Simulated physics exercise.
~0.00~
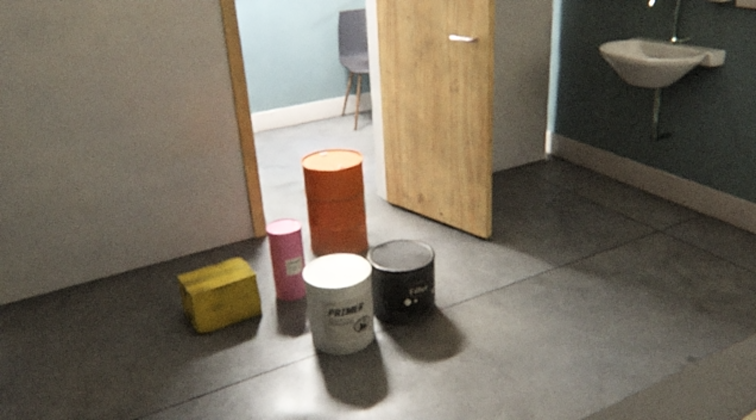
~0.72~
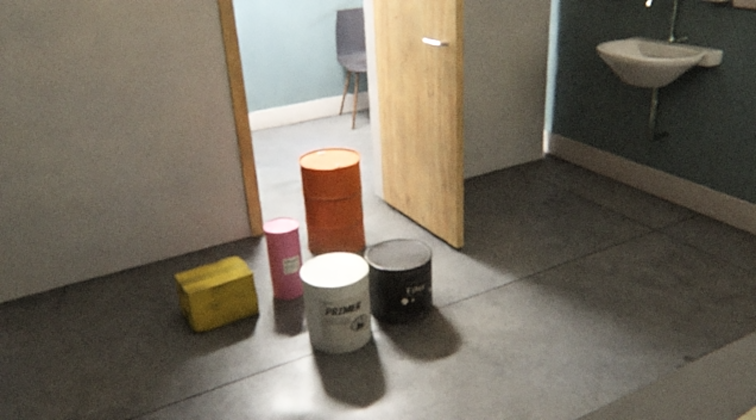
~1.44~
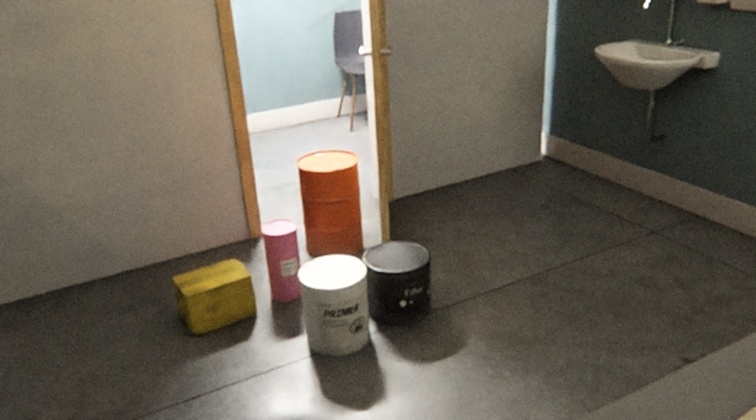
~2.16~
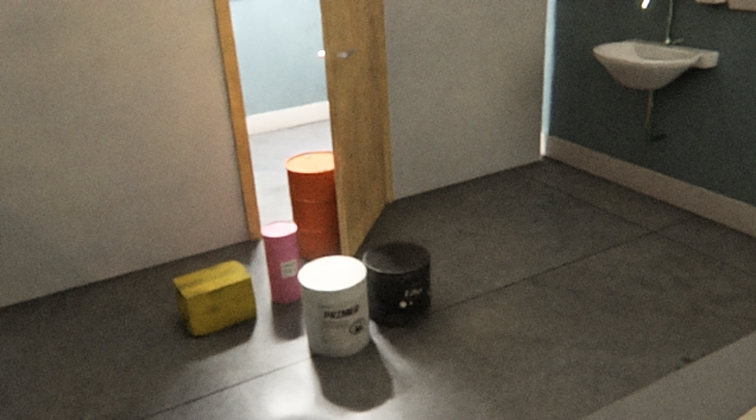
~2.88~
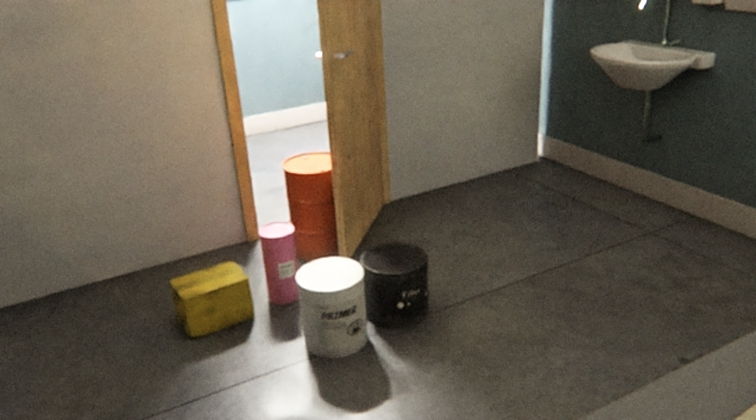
At the start, a wooden door stands wide open beside a bright doorway, with an orange drum near the opening and a pink canister, a yellow box, a white pail and a black pail on the grey floor. The door begins swinging towards its frame, with nobody seen pushing it. It turns edge-on, then swings further across the opening, and the upright orange drum shifts slightly left. The door then barely moves, its edge beside the drum. It ends partly open, short of the frame, with the drum still upright and the other objects in place.
